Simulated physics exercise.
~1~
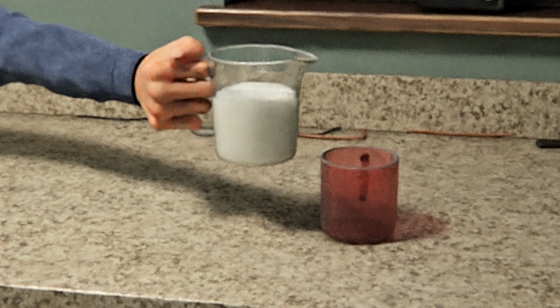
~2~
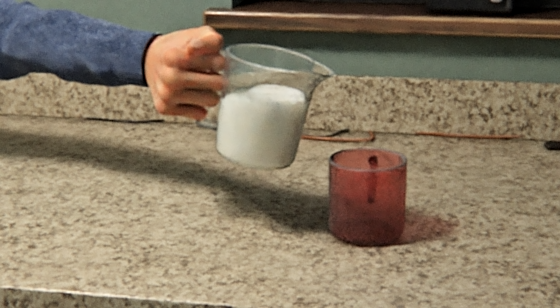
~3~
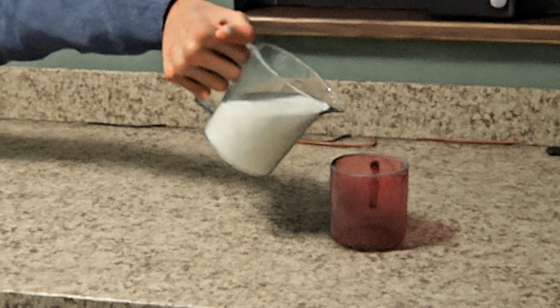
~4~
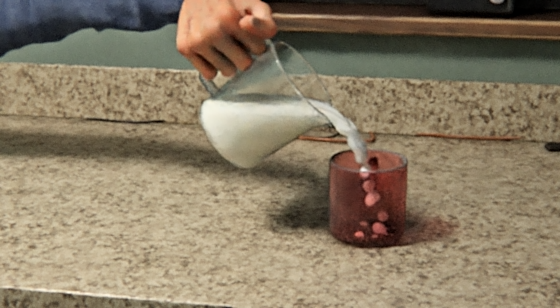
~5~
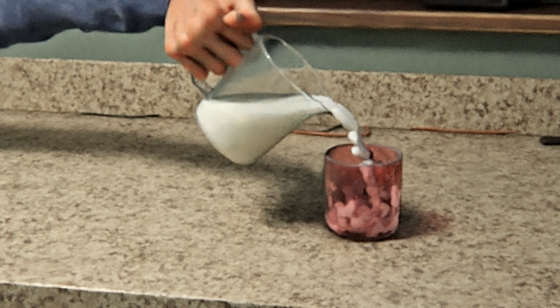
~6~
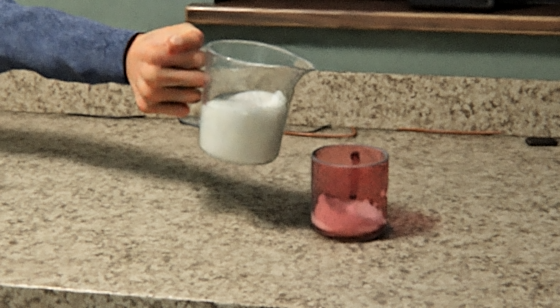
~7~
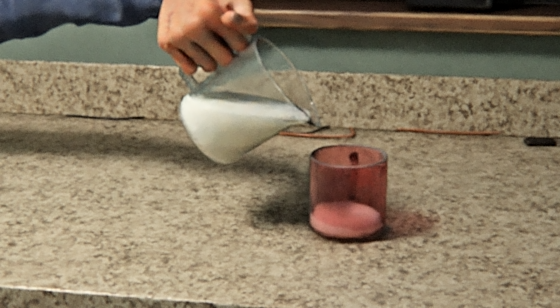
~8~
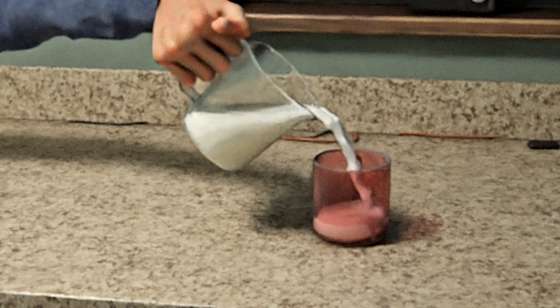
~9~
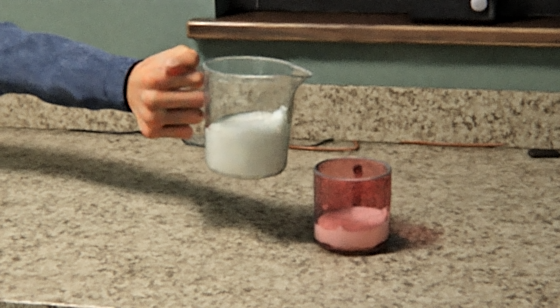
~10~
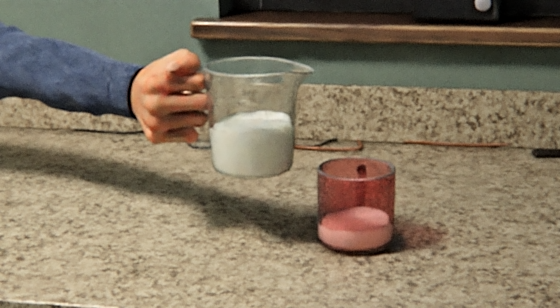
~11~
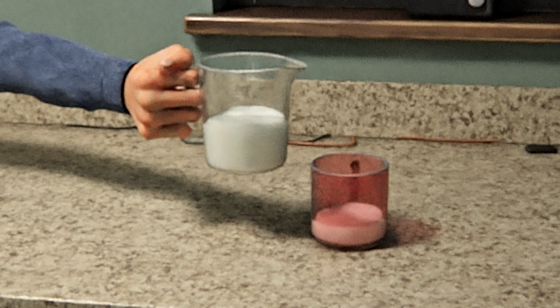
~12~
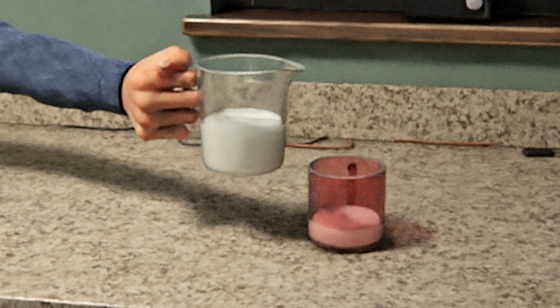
A hand tips milk from a clear pitcher into a red mug twice, leaving it partly filled.
